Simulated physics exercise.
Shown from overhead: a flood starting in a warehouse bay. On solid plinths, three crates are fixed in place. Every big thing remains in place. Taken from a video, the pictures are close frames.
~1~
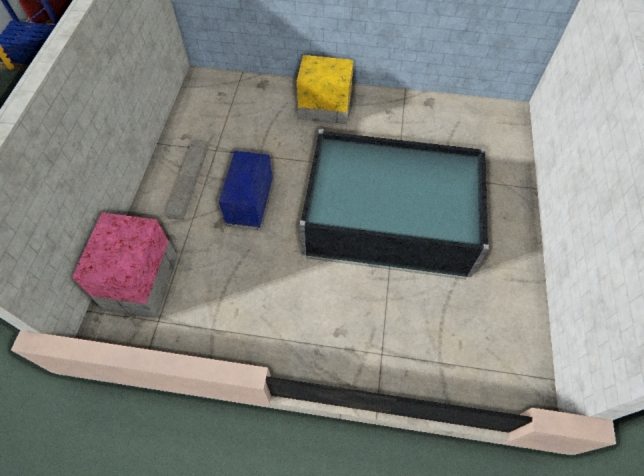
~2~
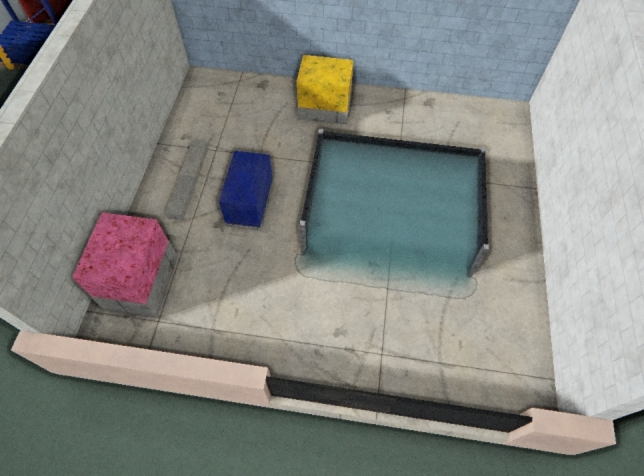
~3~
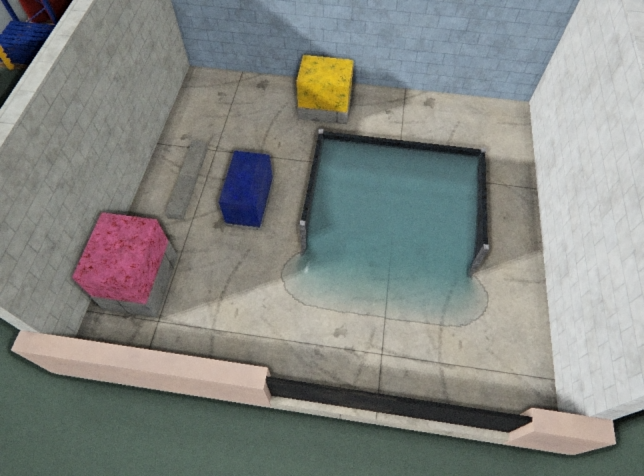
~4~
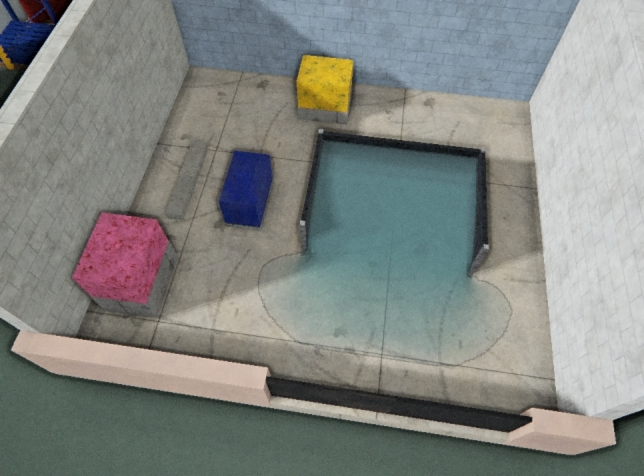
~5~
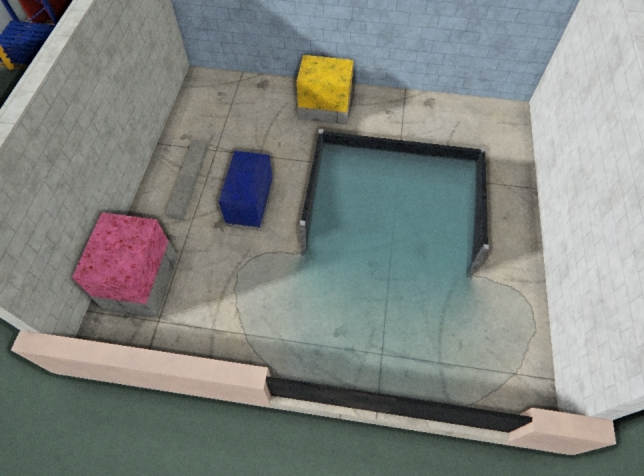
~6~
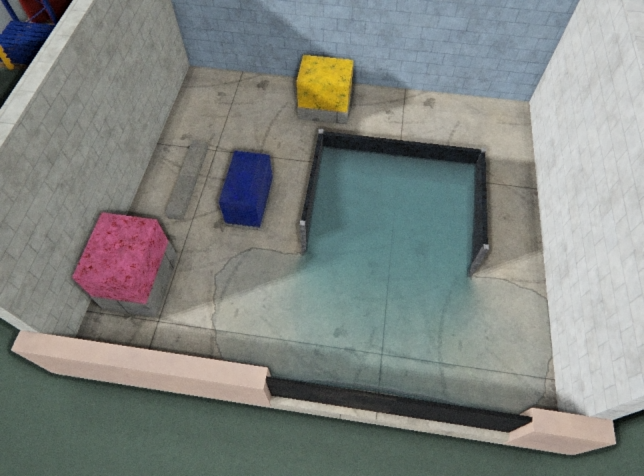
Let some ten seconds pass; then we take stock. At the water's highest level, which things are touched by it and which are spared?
In the end the blue crate gets touched by the water, the pink crate never gets touched by the water, the yellow crate never gets touched by the water.
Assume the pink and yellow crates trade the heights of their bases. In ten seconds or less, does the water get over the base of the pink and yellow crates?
After ten seconds the pink crate is swamped, and the yellow crate is unaffected.
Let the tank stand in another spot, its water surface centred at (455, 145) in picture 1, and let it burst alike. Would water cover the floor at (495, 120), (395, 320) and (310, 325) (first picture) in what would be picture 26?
Taking the three spots in order: Bare, swamped, swamped.
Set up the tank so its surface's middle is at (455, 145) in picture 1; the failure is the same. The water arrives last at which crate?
Crate marked yellow.
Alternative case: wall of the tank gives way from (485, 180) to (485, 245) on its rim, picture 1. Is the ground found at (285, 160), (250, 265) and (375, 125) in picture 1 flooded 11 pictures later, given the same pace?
Order as asked: Untouched, untouched, untouched.
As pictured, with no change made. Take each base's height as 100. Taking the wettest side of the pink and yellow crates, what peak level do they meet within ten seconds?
Roughly 70 percent, then 70 percent.
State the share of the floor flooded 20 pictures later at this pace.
About 70 in a hundred.
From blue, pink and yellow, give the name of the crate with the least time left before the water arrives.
Answer: That's the pink one.
A moment on, water covers 30 % of the floor; the blue crate not reached, the pink crate water round its plinth, the yellow crate not reached.
Next, water covers 35 % of the floor; the blue crate not reached, the pink crate water round its plinth, the yellow crate not reached.
Then, water covers 70 % of the floor; the blue crate water round its plinth, the pink crate water round its plinth, the yellow crate not reached.
Later, water covers 95 % of the floor; the blue crate water round its plinth, the pink crate water round its plinth, the yellow crate water round its plinth.
In the end, water covers 100 % of the floor; the blue crate was topped, the pink crate stayed above the water, the yellow crate stayed above the water.
